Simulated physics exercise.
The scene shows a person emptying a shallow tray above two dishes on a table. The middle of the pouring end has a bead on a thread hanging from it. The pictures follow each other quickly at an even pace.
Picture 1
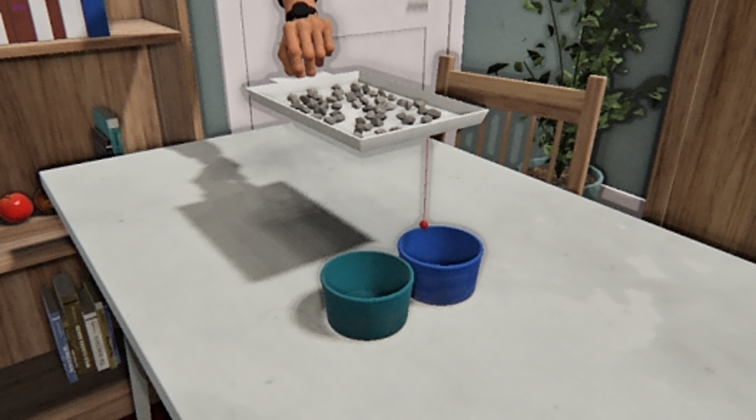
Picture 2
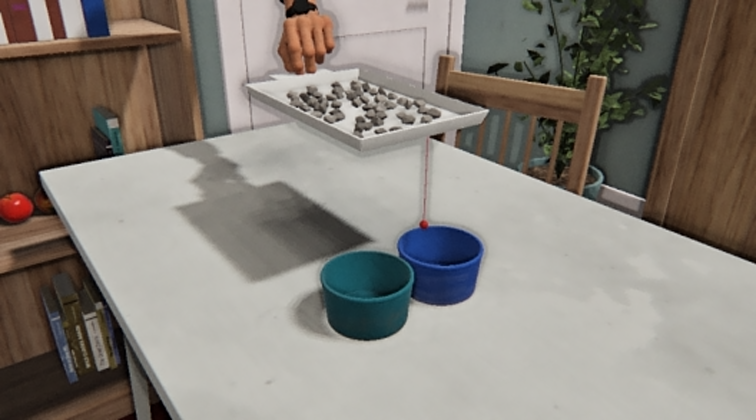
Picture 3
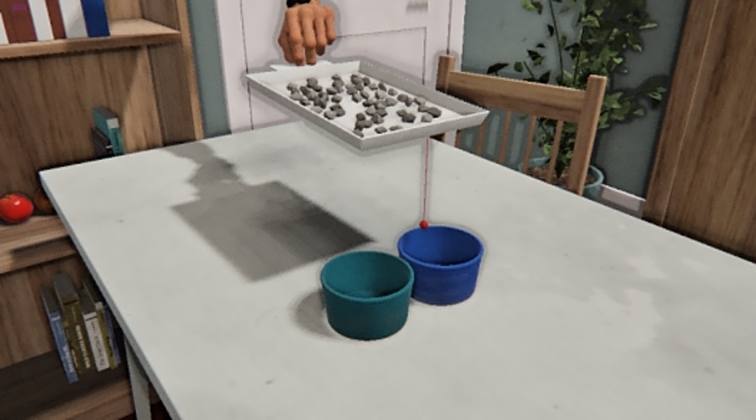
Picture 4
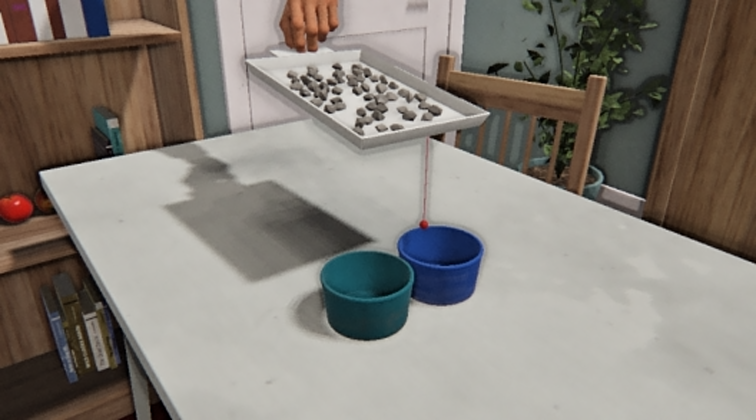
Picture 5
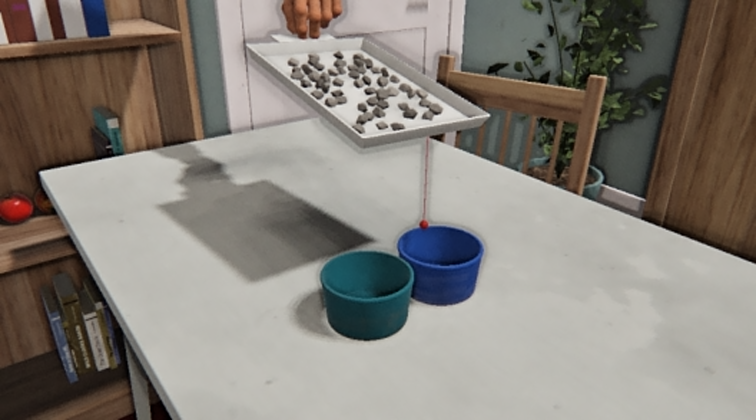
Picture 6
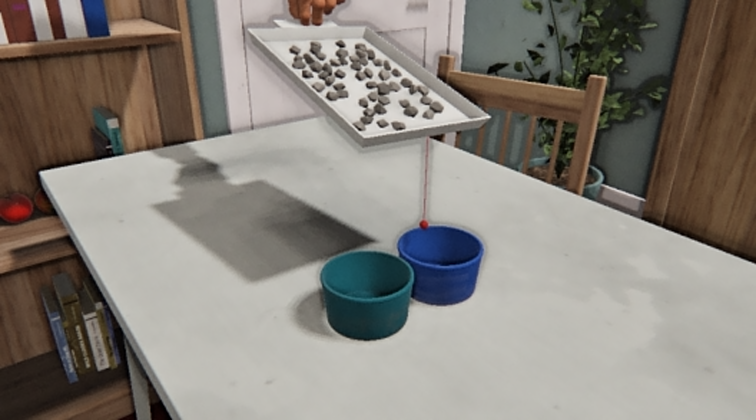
A hand with a dark wristband holds a shallow white tray above a pale table, seen from a fixed, slightly raised viewpoint in a room with wooden shelves, a chair and a plant. Grey gravel covers the tray, and a red bead hangs on a thread above adjoining teal and blue dishes. The hand raises the tray's far end, steadily tilting it towards the front right.
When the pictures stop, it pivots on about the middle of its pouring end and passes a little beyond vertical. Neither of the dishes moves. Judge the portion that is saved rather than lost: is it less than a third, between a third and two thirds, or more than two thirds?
The saved portion is between a third and two thirds.
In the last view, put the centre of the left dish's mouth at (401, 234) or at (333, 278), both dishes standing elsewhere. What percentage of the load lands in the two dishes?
10 %, then 10 %.
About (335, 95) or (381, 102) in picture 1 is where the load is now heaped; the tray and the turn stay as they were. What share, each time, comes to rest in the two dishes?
You'd get near 30 percent first and near 40 percent after that.
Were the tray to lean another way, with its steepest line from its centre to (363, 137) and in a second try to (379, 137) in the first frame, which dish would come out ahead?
For the first place you'd get the left-placed dish, for the second the left-placed dish.
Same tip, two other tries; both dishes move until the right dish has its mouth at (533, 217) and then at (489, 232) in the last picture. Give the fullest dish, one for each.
Placement one gives the one at left, placement two gives the one at right.
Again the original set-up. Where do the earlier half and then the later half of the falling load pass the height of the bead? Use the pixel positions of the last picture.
It goes through near (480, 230) first, then near (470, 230).
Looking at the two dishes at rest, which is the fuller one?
Simple - that is the right-placed one.
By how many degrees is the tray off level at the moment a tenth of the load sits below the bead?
Somewhere near 75°.
Just after the last frame, tray tipped steeply; almost all on the tray; about a tenth in the air.
A moment on, tray tipped past a quarter turn; roughly a third on the tray; roughly a quarter in the right dish; roughly a quarter outside both; roughly a quarter in the air.
Further on, tray tipped past a quarter turn; roughly half in the right dish; roughly half outside both.
When it is over, tray tipped past a quarter turn; not one in the left dish; roughly half in the right dish; roughly half outside both.
